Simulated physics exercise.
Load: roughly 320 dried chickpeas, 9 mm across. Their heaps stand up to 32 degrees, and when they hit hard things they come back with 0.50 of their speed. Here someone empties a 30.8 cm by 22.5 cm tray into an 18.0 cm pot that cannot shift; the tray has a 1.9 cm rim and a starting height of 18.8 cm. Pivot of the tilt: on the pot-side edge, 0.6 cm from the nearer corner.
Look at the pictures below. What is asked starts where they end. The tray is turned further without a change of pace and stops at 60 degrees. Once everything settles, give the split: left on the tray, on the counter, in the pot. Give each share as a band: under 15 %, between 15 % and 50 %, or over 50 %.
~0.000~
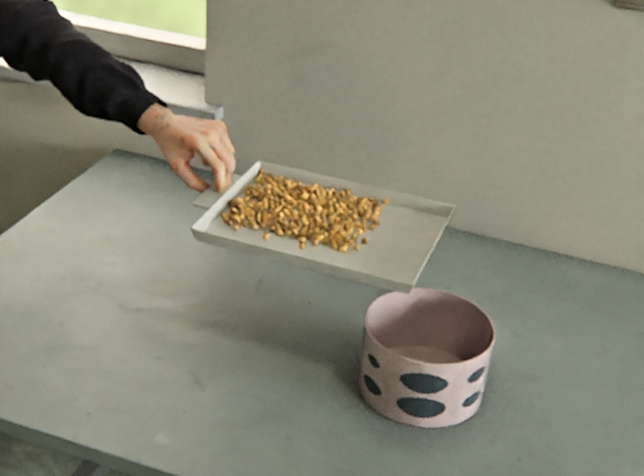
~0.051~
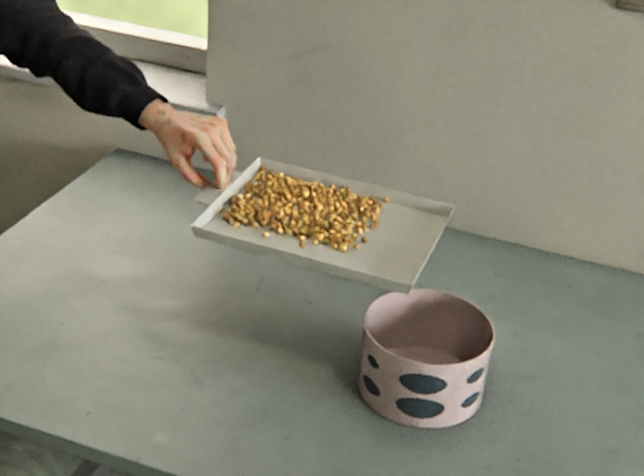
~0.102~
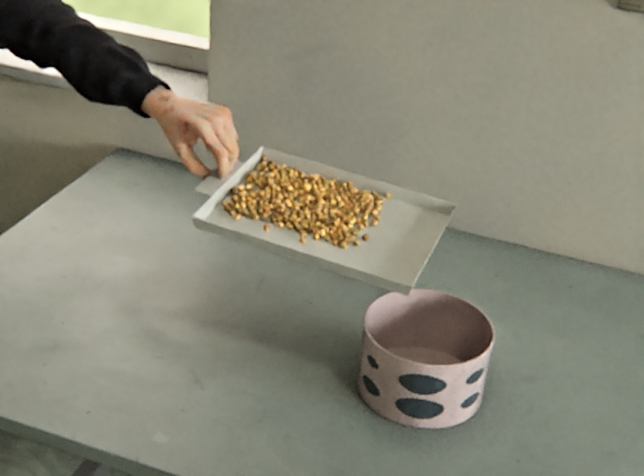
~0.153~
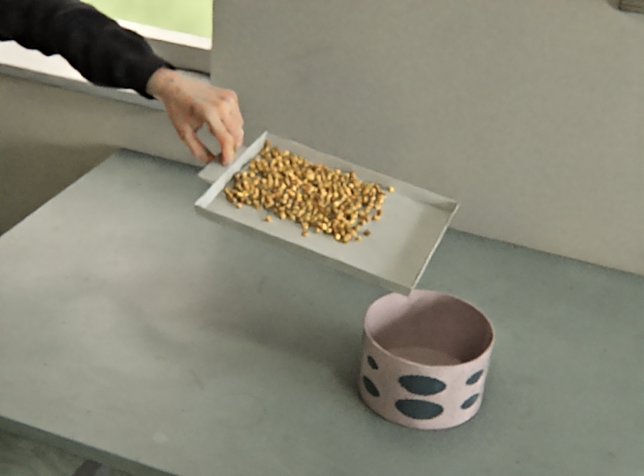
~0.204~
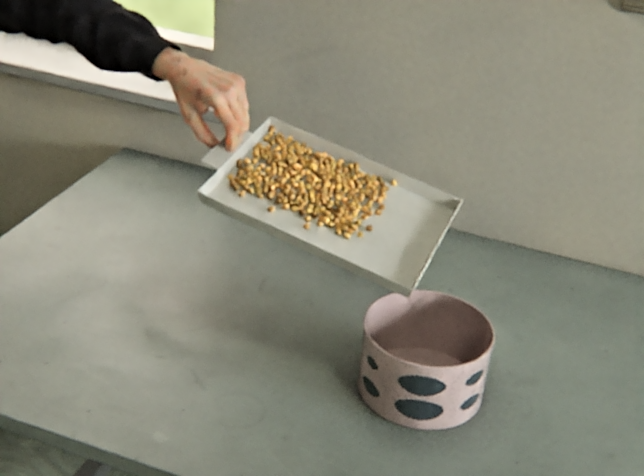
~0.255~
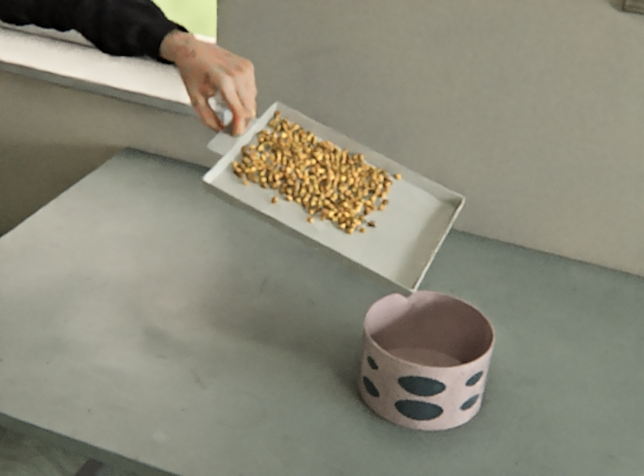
Shares by band: Tray between 15 % and 50 %, counter between 15 % and 50 %, pot between 15 % and 50 %.
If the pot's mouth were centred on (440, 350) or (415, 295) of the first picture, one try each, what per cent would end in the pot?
That gives roughly 55 per cent and then 0 per cent.
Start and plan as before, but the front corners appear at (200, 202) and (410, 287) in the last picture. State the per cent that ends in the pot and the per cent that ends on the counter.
Split: Pot = 10, counter = 20.
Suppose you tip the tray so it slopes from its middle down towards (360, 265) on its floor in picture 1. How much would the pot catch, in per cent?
Roughly 10 per cent.
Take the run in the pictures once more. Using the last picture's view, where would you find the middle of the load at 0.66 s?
Around (413, 224).
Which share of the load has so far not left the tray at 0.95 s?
It's roughly 45 percent.
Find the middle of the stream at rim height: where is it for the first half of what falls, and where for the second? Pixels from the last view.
Earlier half close to (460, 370), later half at (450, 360) in pixels.
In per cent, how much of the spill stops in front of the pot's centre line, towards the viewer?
Near 90 in a hundred.
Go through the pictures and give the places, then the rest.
Tray tilt 0 degrees, front corners at (196, 227) and (410, 282); middle of the pieces at (305, 212); pot at (430, 324), in the first frame.
Tray tilt 1 degrees, front corners at (196, 224) and (409, 282); middle of the pieces at (305, 210), in the second frame.
Tray tilt 4 degrees, front corners at (197, 216) and (410, 283), lowest corner right front; middle of the pieces at (306, 203), in the third frame.
Tray tilt 8 degrees, front corners at (199, 203) and (410, 285), lowest corner right front; middle of the pieces at (309, 194), in the fourth frame.
Tray tilt 13 degrees, front corners at (203, 191) and (411, 286), lowest corner right front; middle of the pieces at (312, 184), in the fifth frame.
Tray tilt 17 degrees, front corners at (207, 179) and (412, 288), lowest corner right front; middle of the pieces at (316, 175); pot at (429, 327). The tray's pace is about 90 degrees a second, in the sixth frame.
Then, at 0.50 s, tilt 39 degrees; the tray holds 100 %, the pot 0 %.
After 0.66 s, tilt 53 degrees; the tray holds 100 %, the pot 0 %.
After 0.95 s, tilt 60 degrees; the tray holds 45 %, the pot 20 %.
At rest (1.9 s), tray 40 %, counter 30 %, pot 30 %.
